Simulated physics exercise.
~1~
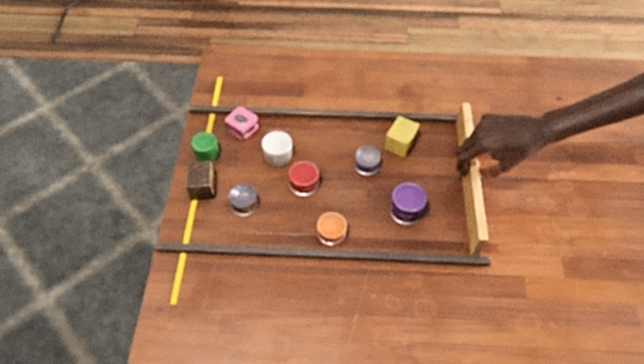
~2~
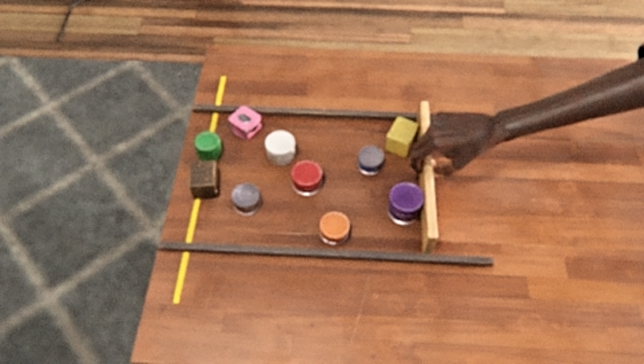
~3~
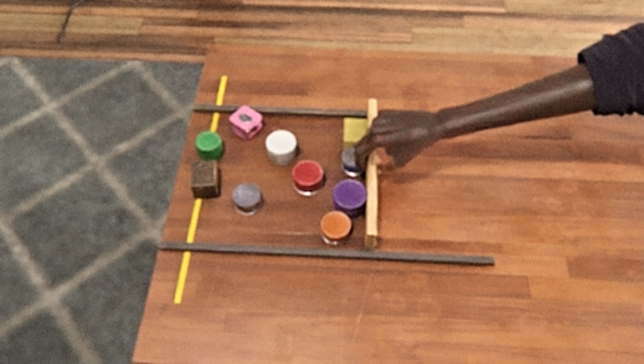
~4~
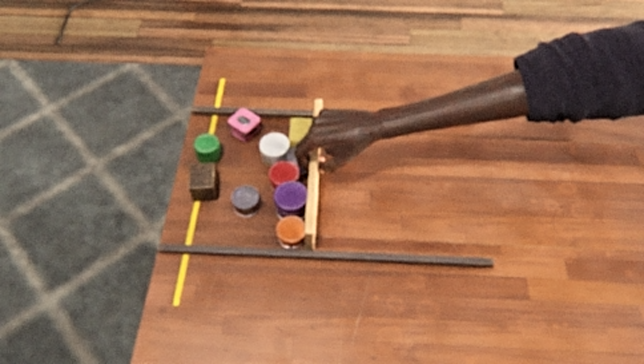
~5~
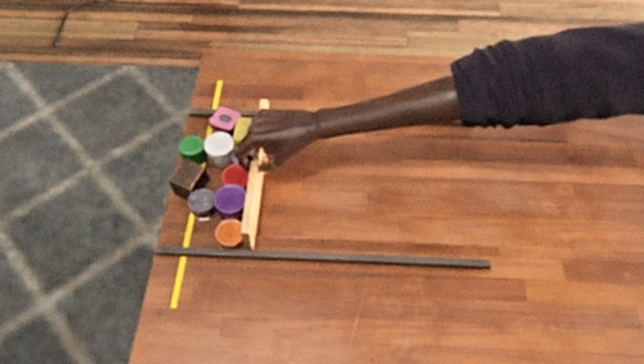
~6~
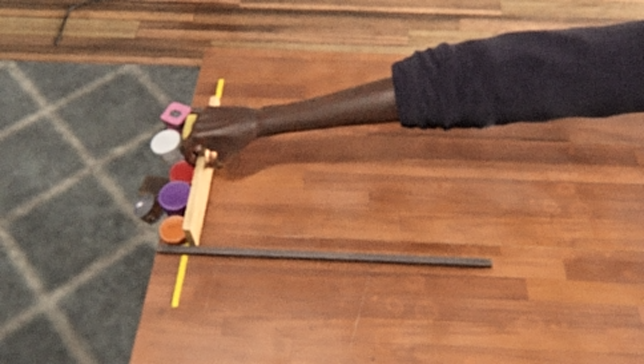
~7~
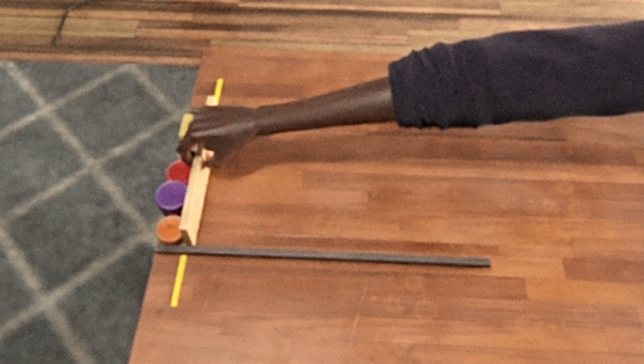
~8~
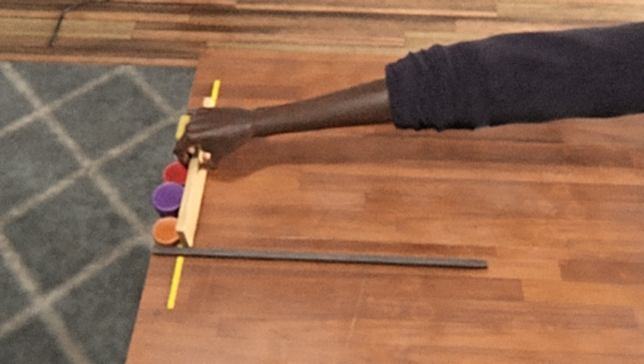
A hand slides a wooden board left to the yellow tape, pushing several small items off the table's edge.
